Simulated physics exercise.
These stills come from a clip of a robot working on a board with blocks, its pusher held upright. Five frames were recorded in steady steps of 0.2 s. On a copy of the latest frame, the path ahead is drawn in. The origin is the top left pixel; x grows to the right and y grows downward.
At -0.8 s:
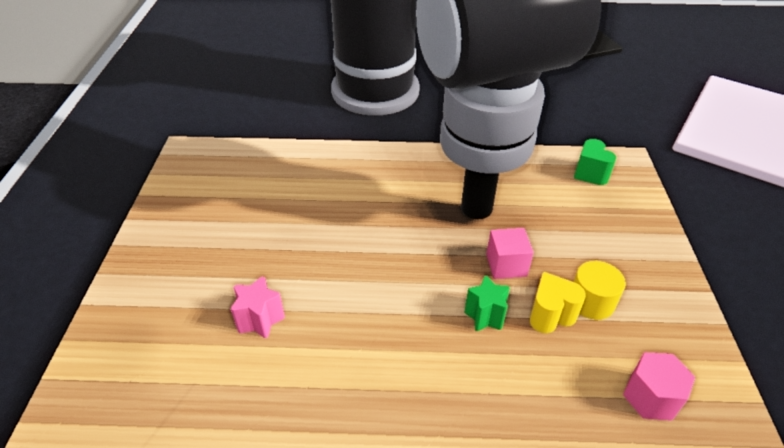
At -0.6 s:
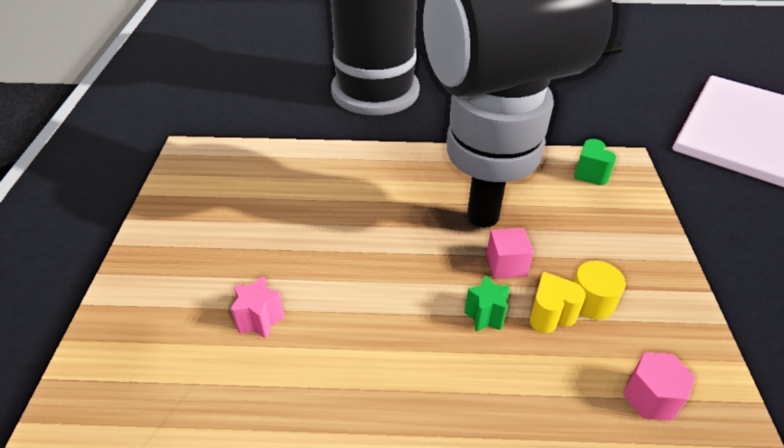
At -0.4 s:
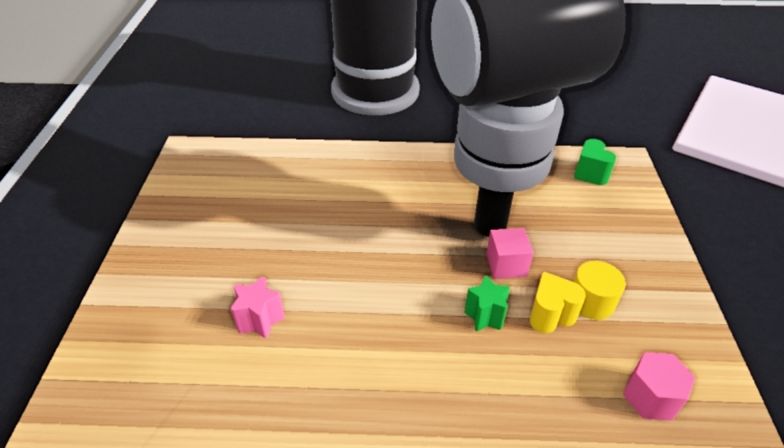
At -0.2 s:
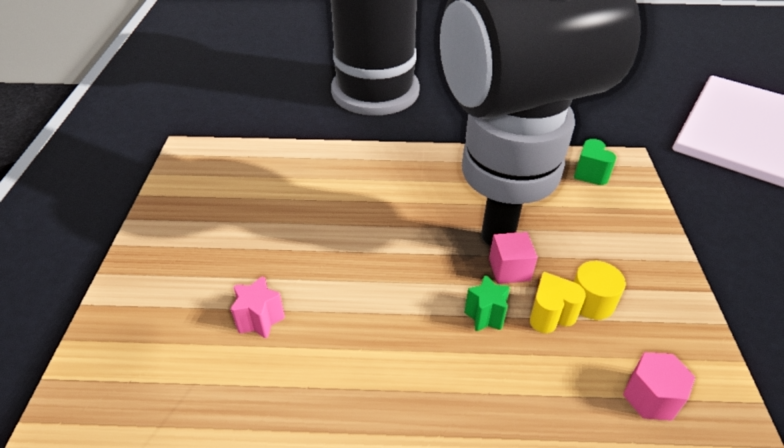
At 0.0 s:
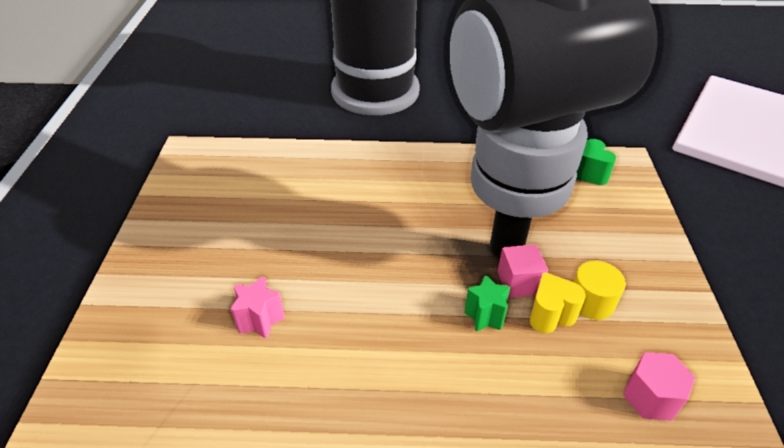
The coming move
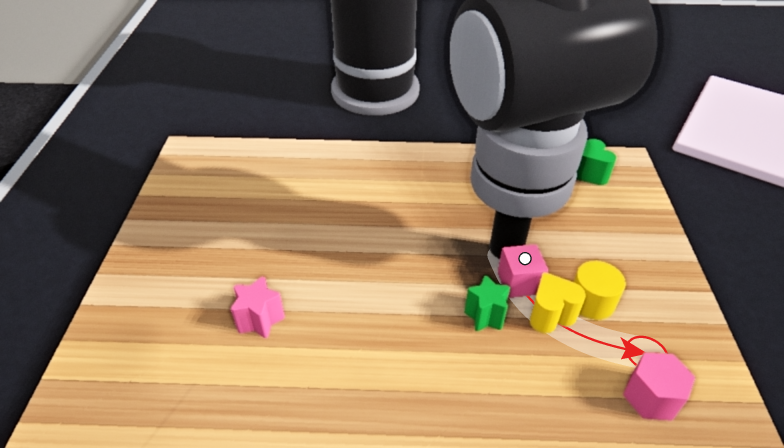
Robot arm with a black pusher edging down and right on a wooden board, nudging a pink square block toward a yellow heart.
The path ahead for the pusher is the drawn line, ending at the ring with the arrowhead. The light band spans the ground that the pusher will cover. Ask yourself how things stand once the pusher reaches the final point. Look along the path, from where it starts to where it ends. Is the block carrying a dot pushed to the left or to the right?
Sideways, to the right.
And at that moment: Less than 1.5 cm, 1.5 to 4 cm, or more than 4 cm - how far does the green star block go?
Less than 1.5 cm.
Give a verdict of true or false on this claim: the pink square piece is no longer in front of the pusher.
My answer: True.
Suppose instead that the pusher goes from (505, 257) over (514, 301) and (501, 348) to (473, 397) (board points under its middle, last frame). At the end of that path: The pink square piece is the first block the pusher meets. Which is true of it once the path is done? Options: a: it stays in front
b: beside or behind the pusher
b - beside or behind the pusher.
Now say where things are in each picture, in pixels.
Pusher tip at (476, 210); block tops, green star block at (490, 293); pink square piece at (512, 241); yellow heart at (558, 292); yellow cylinder at (601, 278); pink six-sided block at (666, 374), in the first frame.
Pusher at (483, 218); blocks unchanged, in the second frame.
Pusher at (490, 227); blocks unchanged, in the third frame.
Pusher at (498, 238); pink square piece at (515, 245), in the fourth frame.
Pusher at (506, 250); green star block at (490, 293); pink square piece at (525, 259); yellow heart at (558, 292); yellow cylinder at (601, 278); pink six-sided block at (666, 374), in the fifth frame.
Path on the board, from (505, 257) via (530, 299) and (581, 335), ending at (647, 353); the dot is on the pink square piece.
The first path, step by step. One third of the way, pusher at (533, 293); pink square piece at (566, 303), turned 35° anticlockwise; yellow heart at (595, 331), turned 25° clockwise.
Two thirds of the way, pusher at (585, 329); pink square piece at (616, 345); yellow heart at (632, 383), turned 50° clockwise; pink six-sided block at (685, 390), turned 35° anticlockwise.
At the end, pusher at (651, 347); green star block in place; pink square piece at (643, 361), turned 20° clockwise; yellow heart at (638, 398), turned 80° clockwise; yellow cylinder in place; pink six-sided block at (695, 398), turned 50° anticlockwise.
